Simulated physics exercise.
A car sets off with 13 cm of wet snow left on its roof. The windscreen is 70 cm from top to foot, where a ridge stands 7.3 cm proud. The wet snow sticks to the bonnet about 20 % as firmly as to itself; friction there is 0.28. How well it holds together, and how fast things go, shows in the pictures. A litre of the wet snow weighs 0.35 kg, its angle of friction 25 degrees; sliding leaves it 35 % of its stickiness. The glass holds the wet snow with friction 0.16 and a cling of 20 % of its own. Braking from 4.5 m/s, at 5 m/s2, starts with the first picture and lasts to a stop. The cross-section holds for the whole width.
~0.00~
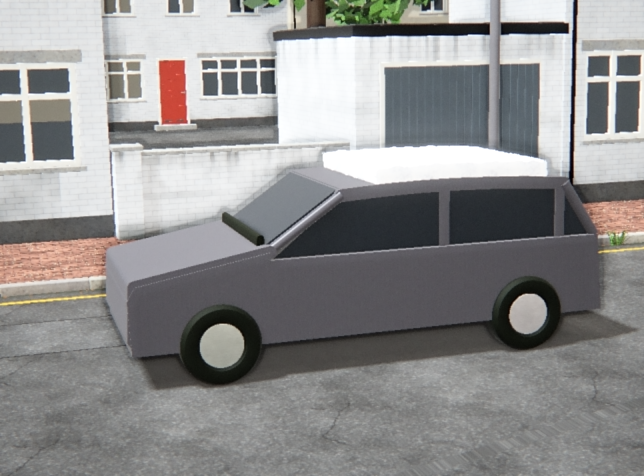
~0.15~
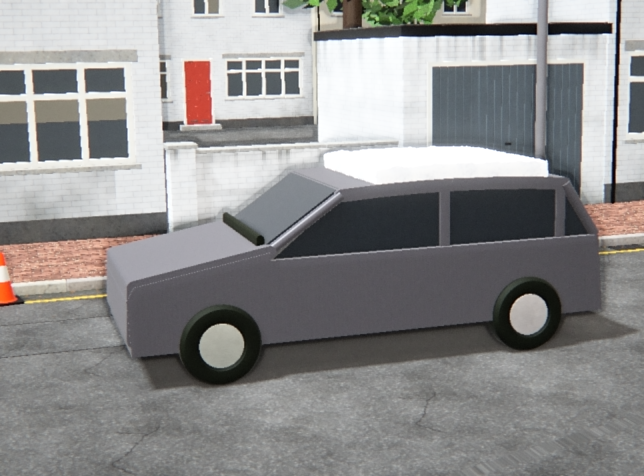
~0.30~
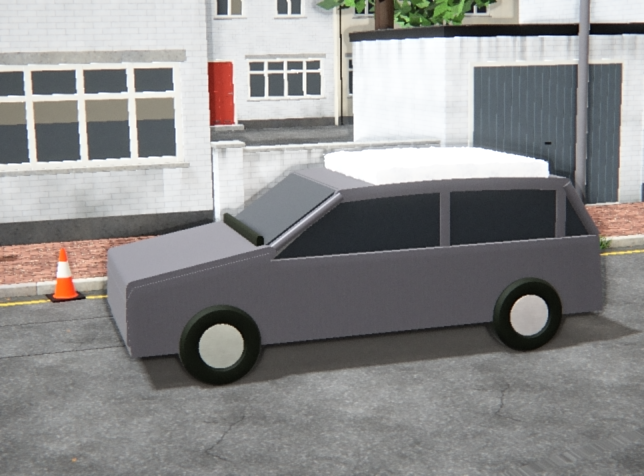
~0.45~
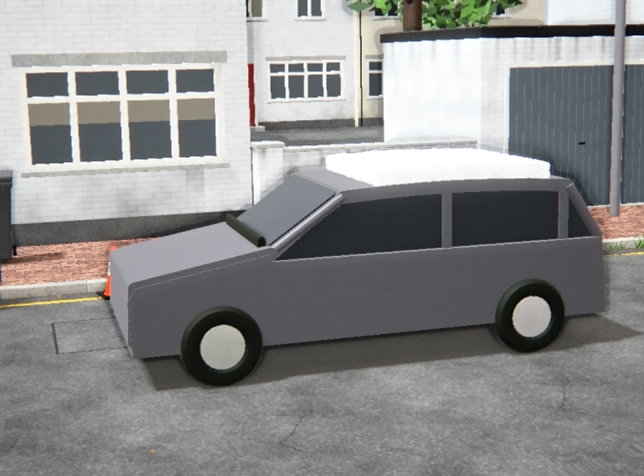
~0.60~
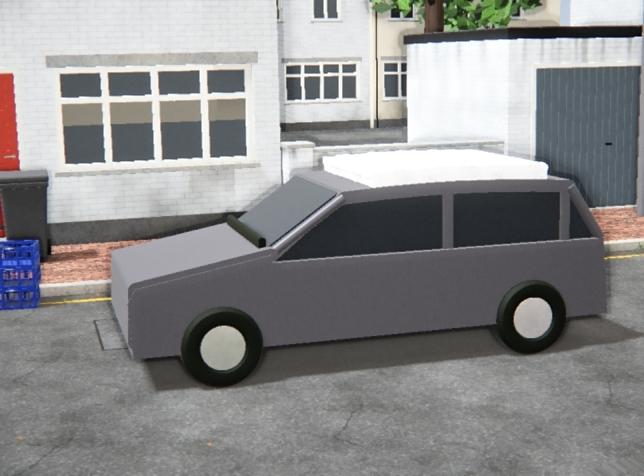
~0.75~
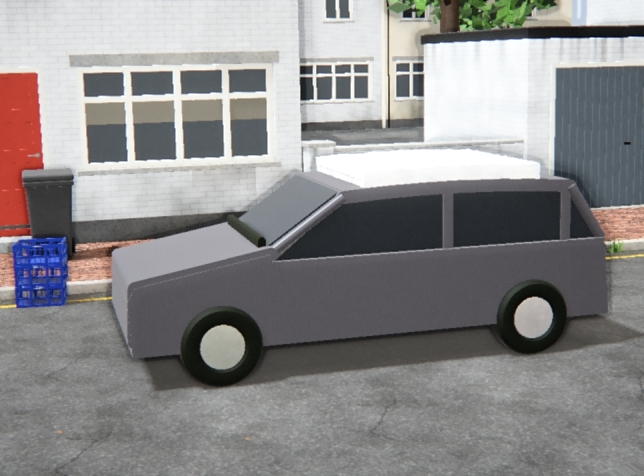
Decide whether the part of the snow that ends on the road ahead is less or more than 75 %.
The result is less than 75 %.
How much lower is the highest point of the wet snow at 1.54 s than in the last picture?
Roughly 0 cm.
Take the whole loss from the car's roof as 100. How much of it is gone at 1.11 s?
About 40 %.
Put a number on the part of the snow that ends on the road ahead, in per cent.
Near 0 %.
After 1.11 s, 88 % of the snow is on the roof, 12 % on the glass, none on the bonnet and none has gone off the nose.
After 1.54 s, 70 % of the snow is on the roof, 24 % on the glass, 5 % on the bonnet and none has gone off the nose.
After 1.97 s, 70 % of the snow is on the roof, 22 % on the glass, 8 % on the bonnet and none has gone off the nose.
After 2.40 s, 70 % of the snow is on the roof, 22 % on the glass, 8 % on the bonnet and none has gone off the nose.
After 2.50 s, at the end, 70 % of the snow is on the roof, 22 % on the glass, 8 % on the bonnet and none has gone off the nose.
